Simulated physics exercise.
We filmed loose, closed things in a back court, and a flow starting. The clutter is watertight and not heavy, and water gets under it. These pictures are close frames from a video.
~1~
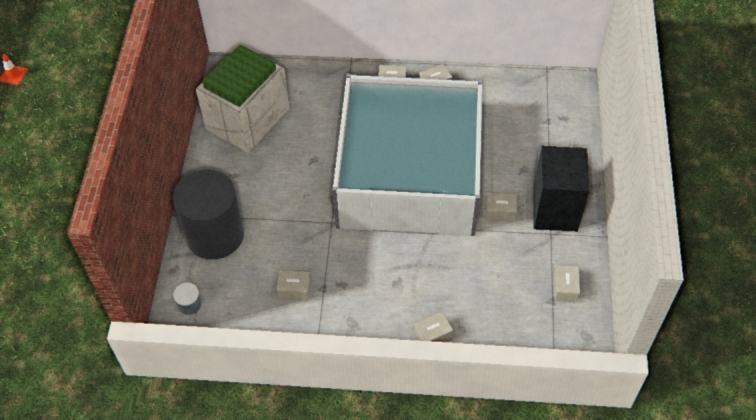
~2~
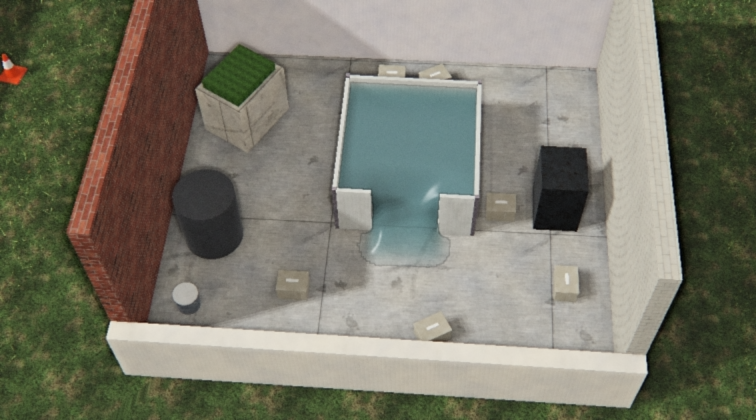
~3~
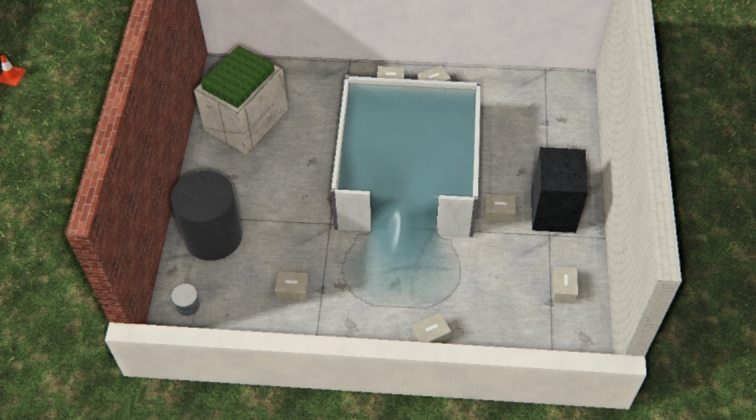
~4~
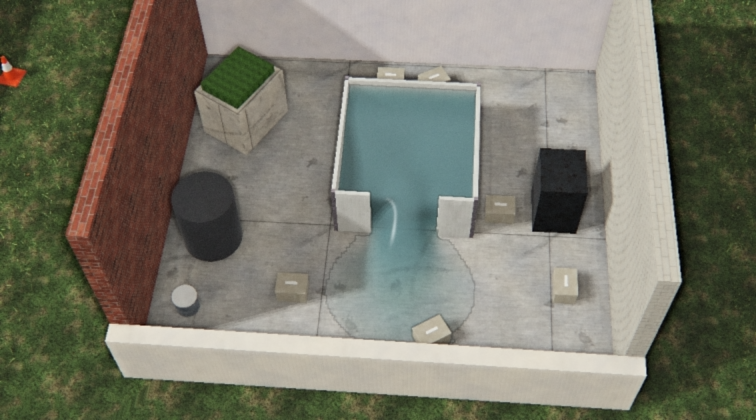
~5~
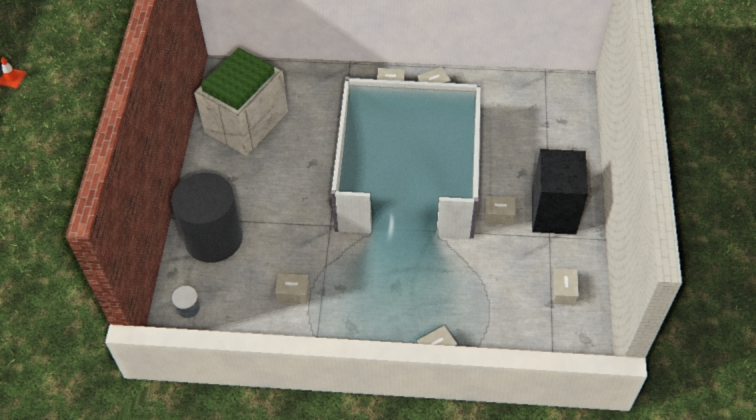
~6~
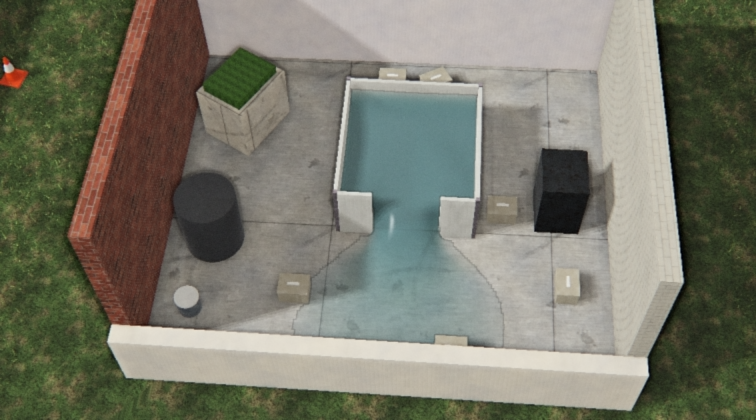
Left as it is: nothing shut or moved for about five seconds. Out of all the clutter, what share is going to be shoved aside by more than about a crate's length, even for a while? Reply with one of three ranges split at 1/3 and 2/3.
1/3 to 2/3.
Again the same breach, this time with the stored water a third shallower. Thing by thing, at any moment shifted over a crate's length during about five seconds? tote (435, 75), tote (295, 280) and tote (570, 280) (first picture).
Taking them as listed - a shorter distance for the first, the full distance for the second, the full distance for the third.
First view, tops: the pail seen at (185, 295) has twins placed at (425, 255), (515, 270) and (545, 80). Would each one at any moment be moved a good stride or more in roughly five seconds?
The first travels far, the second sits tight, the third sits tight.
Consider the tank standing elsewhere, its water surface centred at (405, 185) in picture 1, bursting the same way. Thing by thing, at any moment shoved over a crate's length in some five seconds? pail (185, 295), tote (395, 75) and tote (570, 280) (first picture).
First got that far, then never got that far, then got that far.
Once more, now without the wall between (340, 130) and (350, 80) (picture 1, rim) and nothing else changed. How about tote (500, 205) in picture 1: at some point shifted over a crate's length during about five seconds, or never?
Distance not reached.
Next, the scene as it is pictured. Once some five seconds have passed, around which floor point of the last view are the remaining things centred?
That averages to about (437, 181) on the floor.
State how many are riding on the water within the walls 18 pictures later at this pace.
In total, 4.
A moment on, 1 of 8 are well off their spots; 1 afloat.
Next, 3 of 8 are well off their spots; 1 afloat.
Later, 4 of 8 are well off their spots; 4 afloat.
In the end, 5 of 8 are well off their spots, and 5 have been at some point; 4 afloat.
